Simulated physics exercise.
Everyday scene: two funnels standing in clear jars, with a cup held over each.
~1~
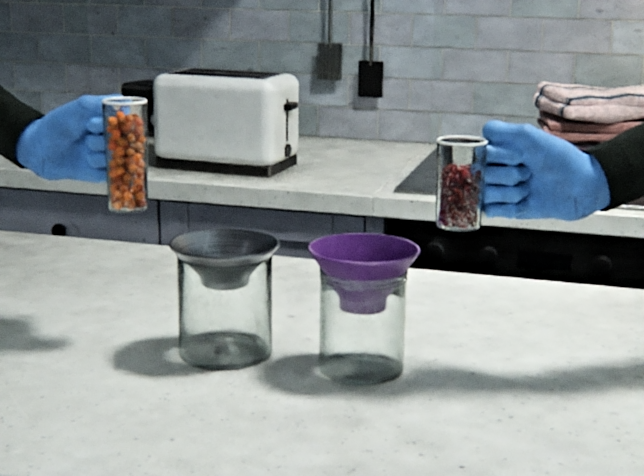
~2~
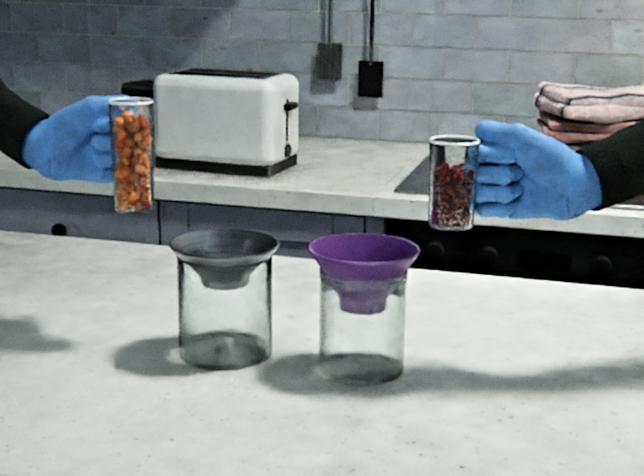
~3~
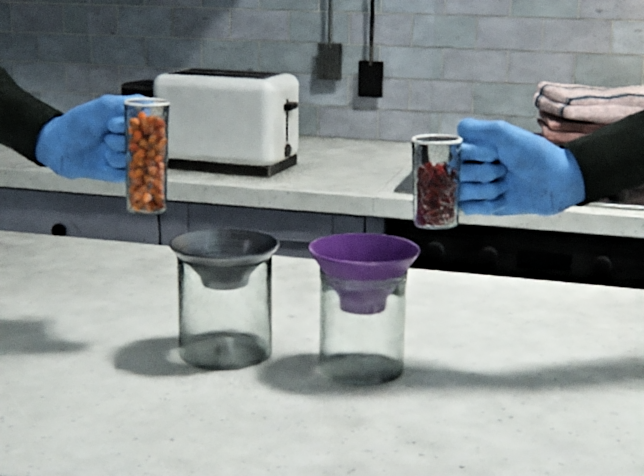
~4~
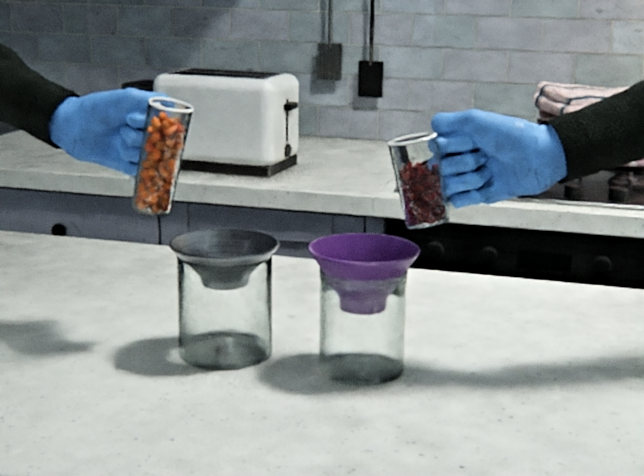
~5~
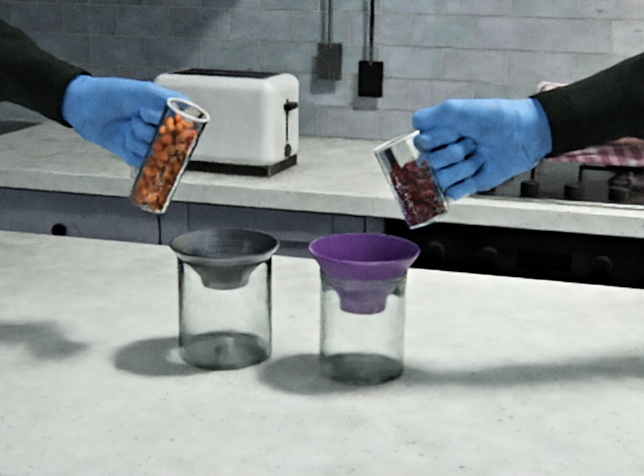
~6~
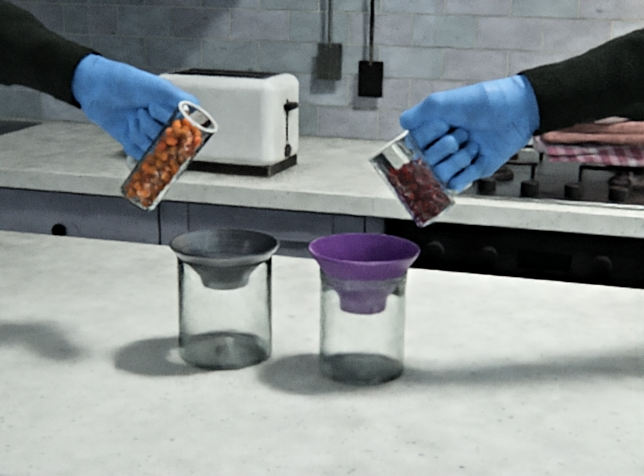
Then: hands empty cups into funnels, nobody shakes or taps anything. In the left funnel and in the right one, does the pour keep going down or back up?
As I see it, left funnel: Keeps going down, right: Keeps going down.
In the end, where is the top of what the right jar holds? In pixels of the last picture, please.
About (384, 354).
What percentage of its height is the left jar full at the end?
It ends at about 20 per cent.
Then, 0.54 s on from there, left, the whole lot still in the cup; right, the whole lot still in the cup.
Then, 1.02 s on from there, left, all but a few still in the cup, only a few in or over the funnel, only a few down in the jar; right, all but a few still in the cup, only a few in or over the funnel.
Then, 1.42 s on from there, left, near a quarter still in the cup, near a third in or over the funnel, near half down in the jar; right, a little still in the cup, near a third in or over the funnel, near half down in the jar.
In the end, left, the whole lot down in the jar; right, the whole lot down in the jar.
